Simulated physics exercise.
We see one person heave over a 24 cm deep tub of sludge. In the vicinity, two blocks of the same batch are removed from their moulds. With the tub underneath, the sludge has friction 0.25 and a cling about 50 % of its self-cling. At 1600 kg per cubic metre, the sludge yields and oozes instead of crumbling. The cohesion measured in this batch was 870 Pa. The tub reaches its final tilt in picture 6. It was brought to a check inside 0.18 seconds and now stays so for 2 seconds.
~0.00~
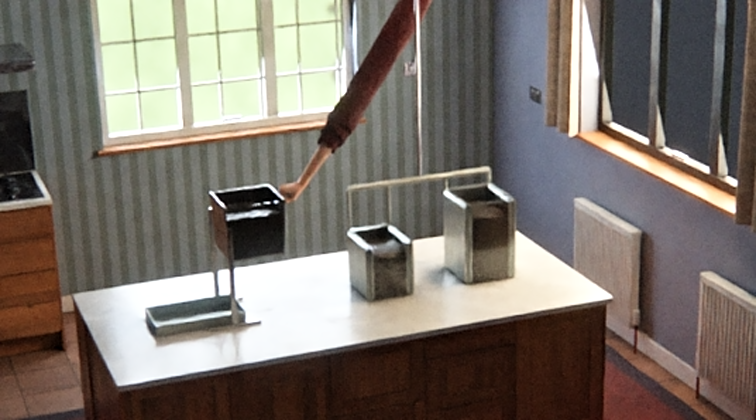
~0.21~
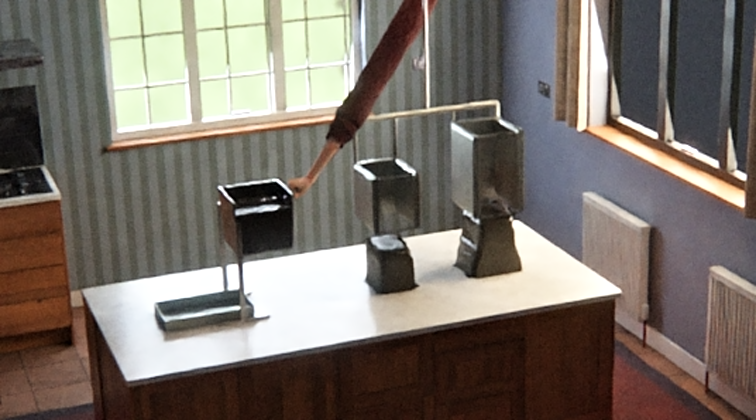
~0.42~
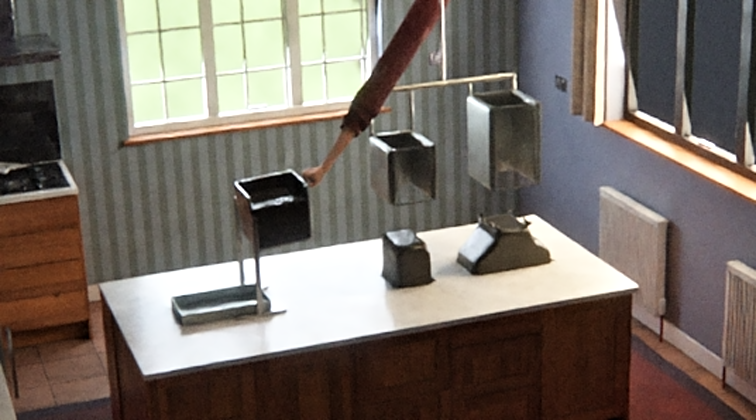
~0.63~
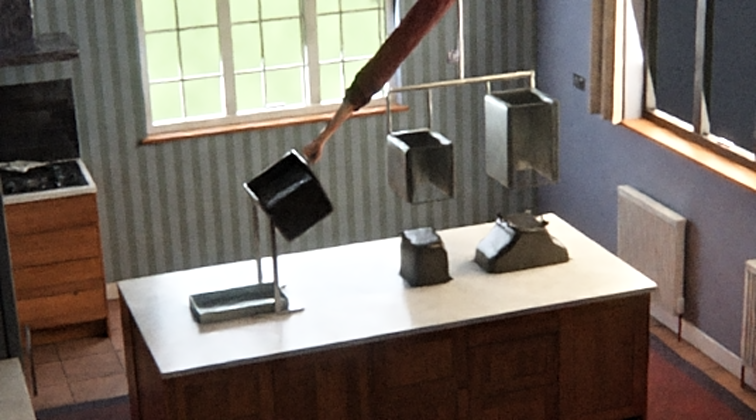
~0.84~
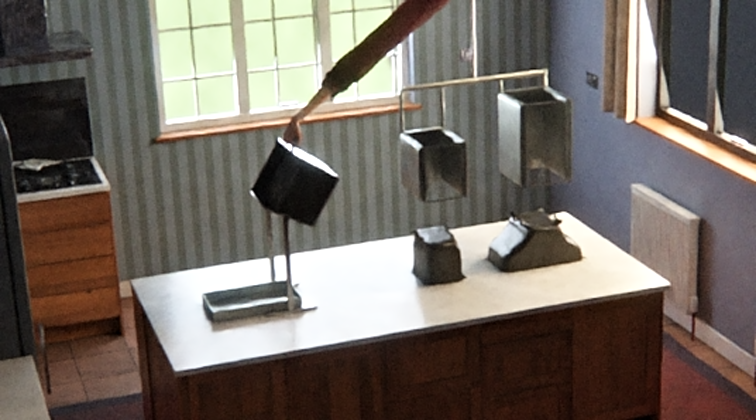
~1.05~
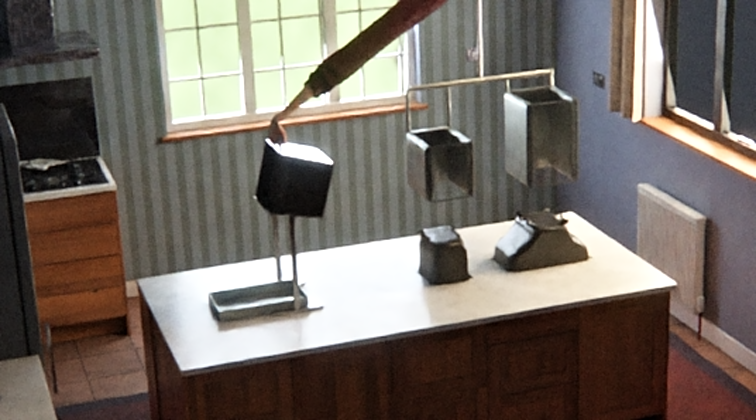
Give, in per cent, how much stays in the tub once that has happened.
Roughly 100 out of 100.
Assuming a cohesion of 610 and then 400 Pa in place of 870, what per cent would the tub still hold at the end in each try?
Respectively, close to 100 % and close to 70 %.
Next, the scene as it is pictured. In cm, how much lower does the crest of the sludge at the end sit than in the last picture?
About 0 cm.
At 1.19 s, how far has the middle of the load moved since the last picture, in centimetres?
Displacement noted: Approx. 0 cm... about that.
By 1.19 s, the tub is at 75 degrees and holds 100 %.
By 1.36 s, the tub is at 75 degrees and holds 100 %.
By 1.53 s, the tub is at 75 degrees and holds 100 %.
By 1.70 s, the tub is at 75 degrees and holds 100 %.
By 3.05 s, at the end, the tub is at 75 degrees and holds 100 %.
